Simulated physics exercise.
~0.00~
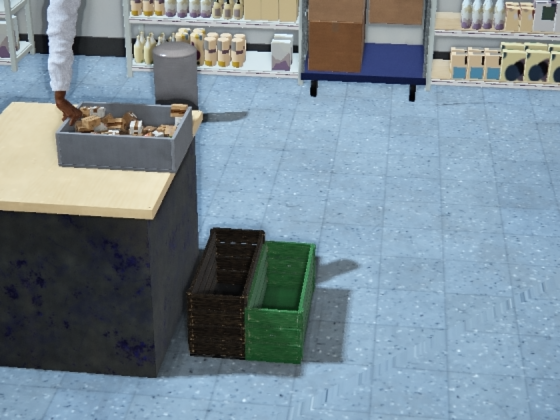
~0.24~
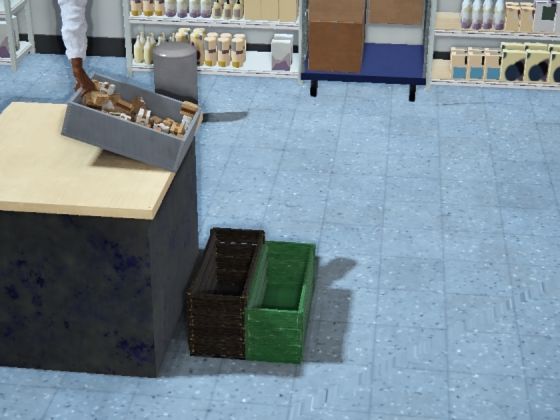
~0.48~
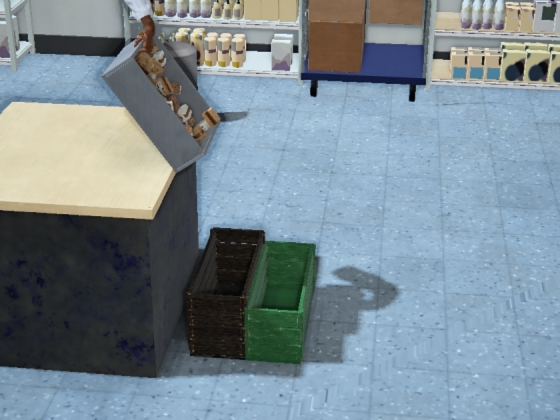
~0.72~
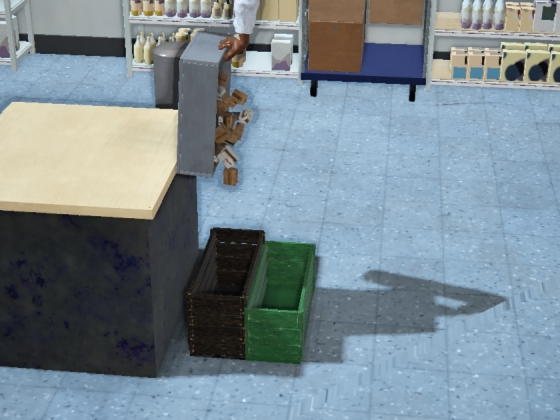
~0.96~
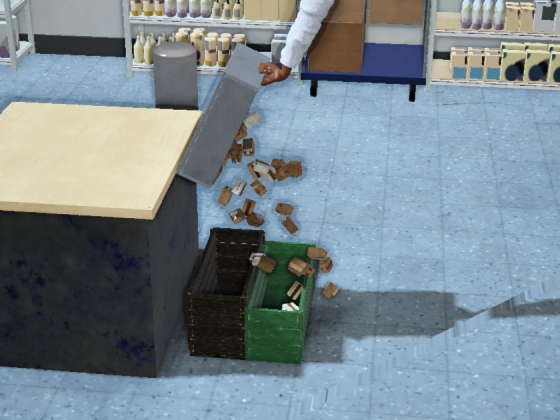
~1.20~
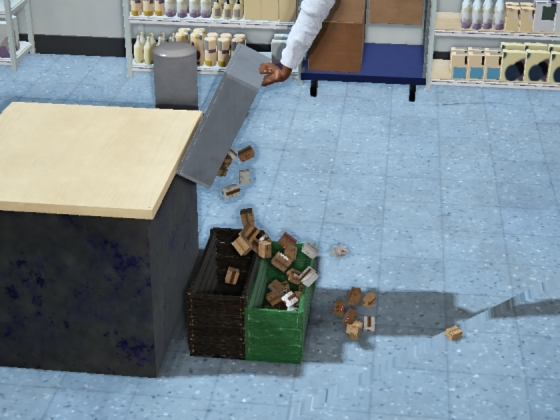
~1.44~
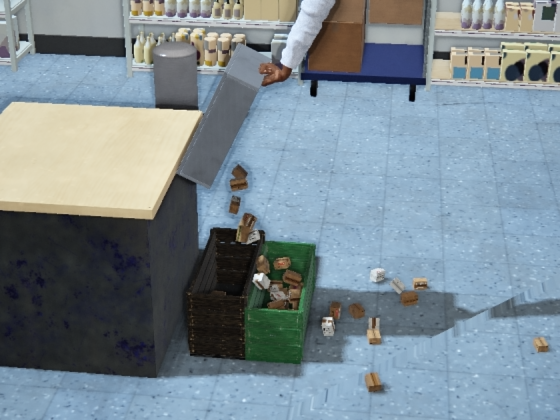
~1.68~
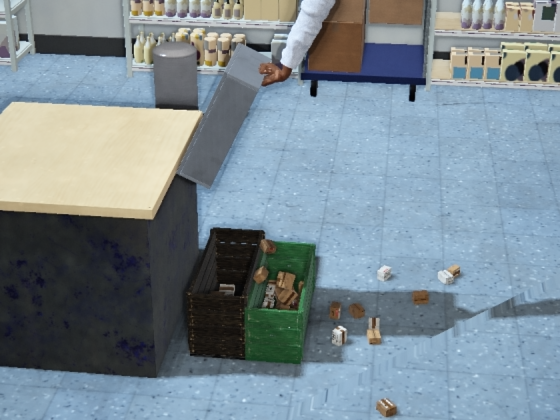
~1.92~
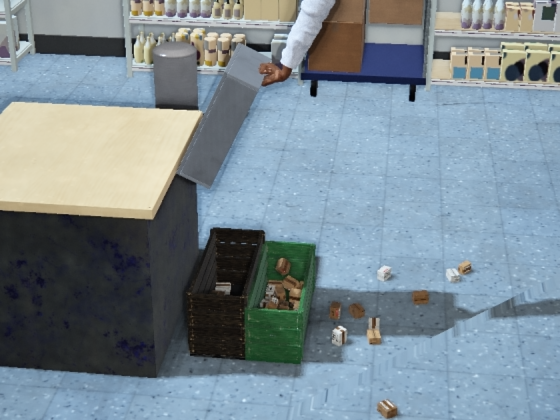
A hand tipped a grey tote of little brown and white parcels over the edge of a bench, spilling them downward; most landed in the green tub, a few in the black box beside it, and several scattered across the blue floor to the right.
